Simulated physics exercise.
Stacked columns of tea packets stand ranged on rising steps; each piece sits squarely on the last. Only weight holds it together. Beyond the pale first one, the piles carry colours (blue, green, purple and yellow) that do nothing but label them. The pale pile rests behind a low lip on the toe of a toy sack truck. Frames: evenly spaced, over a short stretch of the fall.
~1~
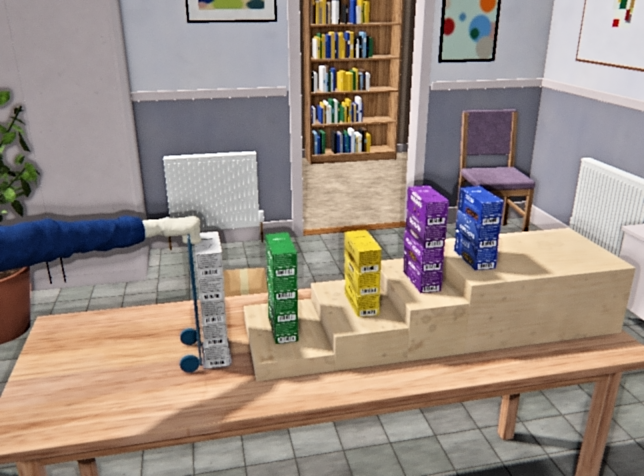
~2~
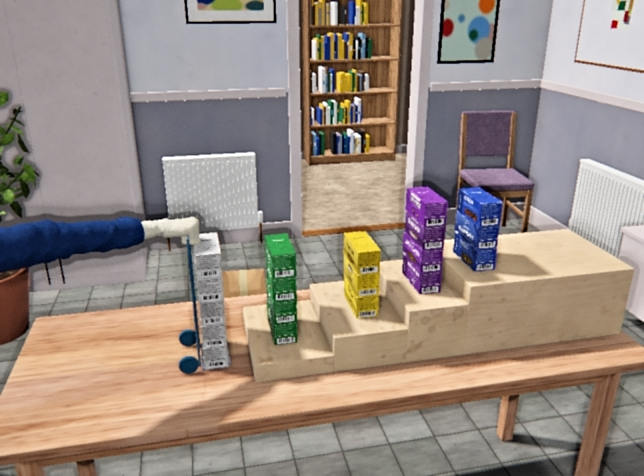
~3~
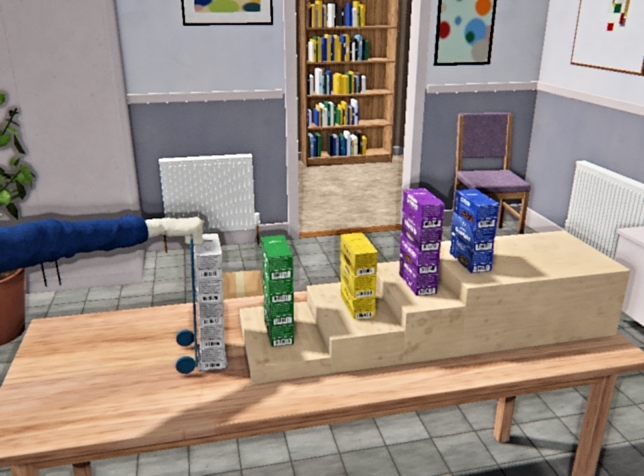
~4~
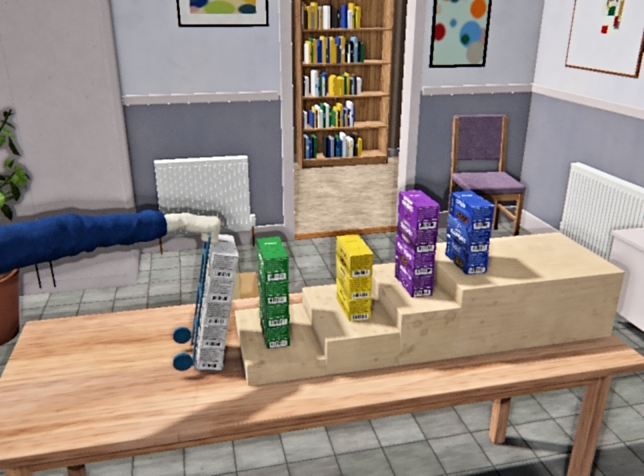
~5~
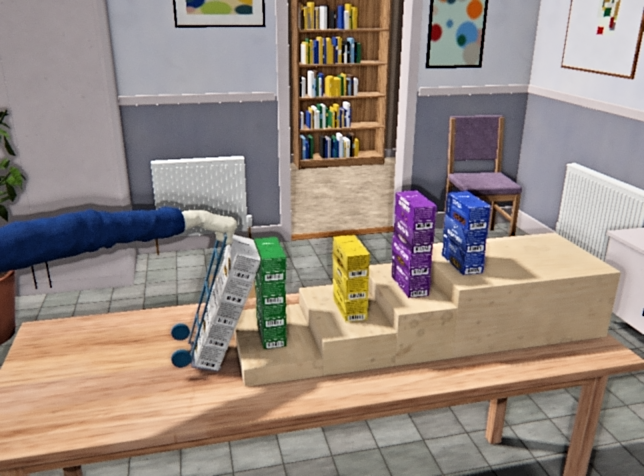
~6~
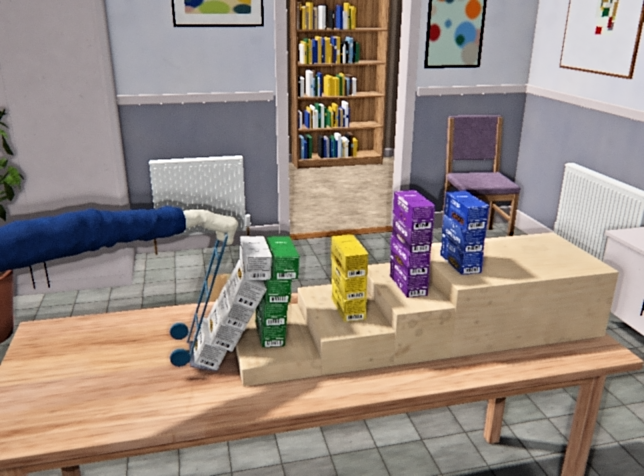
In the video, a blue-sleeved arm tilts a small hand truck holding a pale stack of packets rightward beside coloured stacks on wooden steps; the pale stack leans, its upper packets shift, and its top meets the green stack.
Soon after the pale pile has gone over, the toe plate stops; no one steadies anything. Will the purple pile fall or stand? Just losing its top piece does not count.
I'd say that pile holds up fine.
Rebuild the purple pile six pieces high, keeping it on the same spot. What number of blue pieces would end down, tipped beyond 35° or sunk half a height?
By colour: Blue 0.
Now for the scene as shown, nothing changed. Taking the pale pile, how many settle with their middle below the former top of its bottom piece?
Count = 1.
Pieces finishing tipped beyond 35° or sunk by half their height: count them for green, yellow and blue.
Pile by pile, green 4, yellow 0, blue 0.
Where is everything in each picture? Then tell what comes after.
In the first frame (places mark the middle of the side facing us; the camera pans a little), truck frame (191, 266) level; top purple packet (437, 214); top green packet (285, 265); the rest undisturbed.
The second frame shows truck frame (190, 267) level; top purple packet (436, 215).
The third frame shows truck frame (193, 267) rocked barely; top purple packet (433, 216).
The fourth frame shows truck frame (206, 264) rocked a little, top of the pale pile leaning a little; top purple packet (428, 218); the rest undisturbed.
The fifth frame shows truck frame (218, 263) rocked clearly, top of the pale pile leaning clearly; top purple packet (425, 219); the rest undisturbed.
The sixth frame shows truck frame (219, 263) rocked clearly, top of the pale pile leaning barely; top purple packet (423, 218); top green packet (287, 268) leaning barely; 4 disturbed, none down.
Soon after the last picture, 0 of the pale pile down; none of the 4 purple packets down (0 of 14 in all colours); top purple packet unmoved; top green packet leaning a little.
A little later, 5 of the pale pile down; none of the 4 purple packets down (0 of 14 in all colours); top purple packet unmoved; top green packet leaning clearly, a little lower.
Later still, 5 of the pale pile down; none of the 4 purple packets down (4 of 14 in all colours); top purple packet unmoved; top green packet leaning well over, half its height lower.
After that, 4 of the pale pile down; none of the 4 purple packets down (4 of 14 in all colours); top purple packet shifted a little; top green packet leaning well over, about its own height lower.
At rest, 4 of the pale pile down; none of the 4 purple packets down (4 of 14 in all colours); top purple packet leaning barely; top green packet leaning well over, about its own height lower. As the last picture would show them, middles, top purple packet near (421, 209), top green packet near (343, 278).
